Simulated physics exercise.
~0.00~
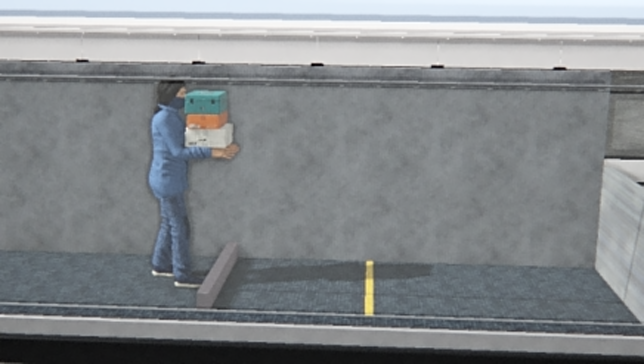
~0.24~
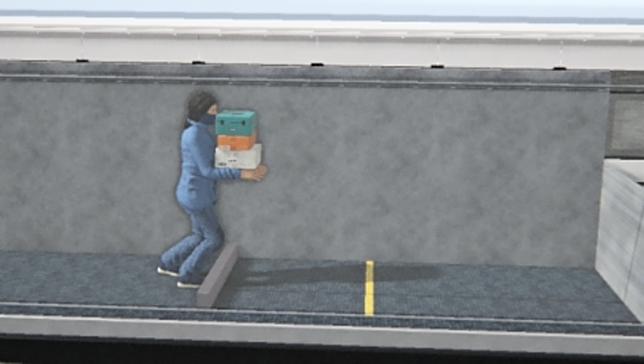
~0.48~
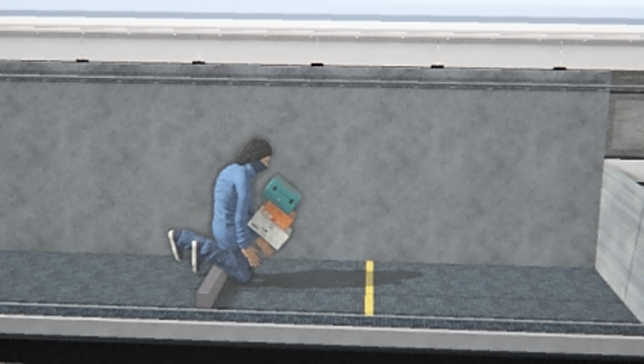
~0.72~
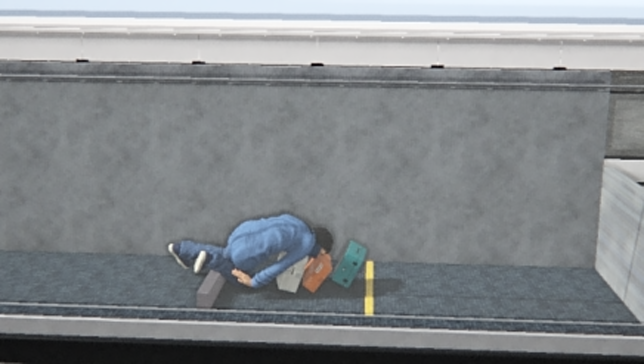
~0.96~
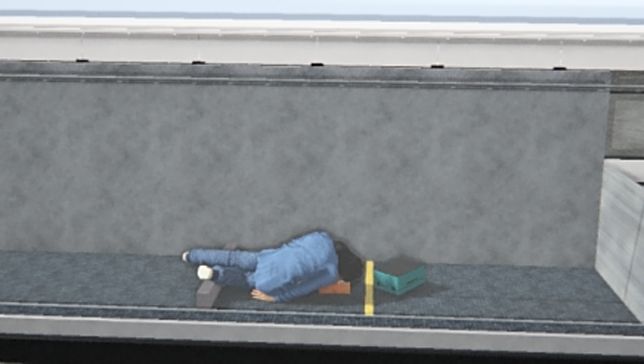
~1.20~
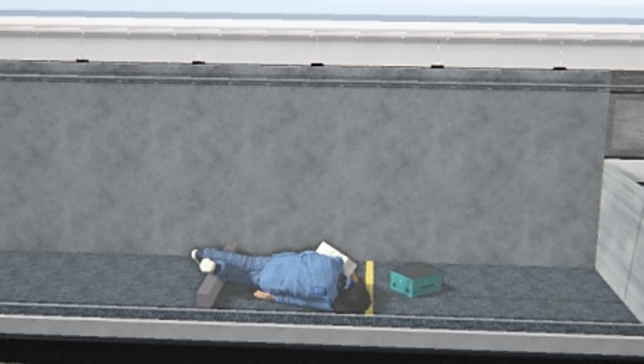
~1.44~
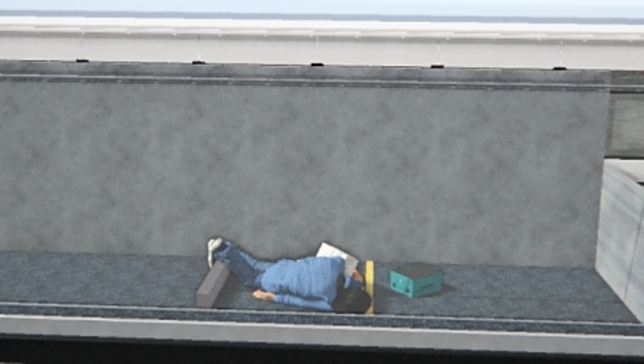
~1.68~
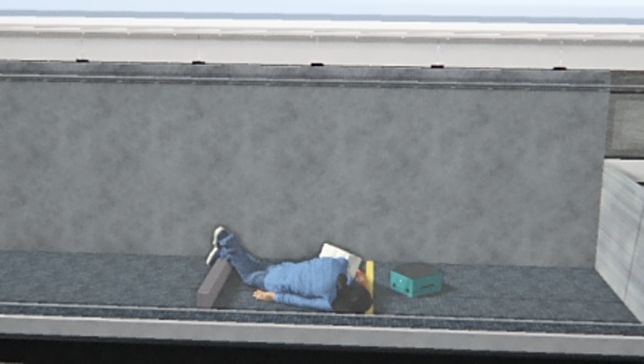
A person in blue carrying a stacked teal toolbox, orange carton and white parcel lurched right, buckled over a low rail and toppled face-down, spilling the pile; the toolbox tumbled past the yellow line, while the carton, parcel and person's head stayed short.
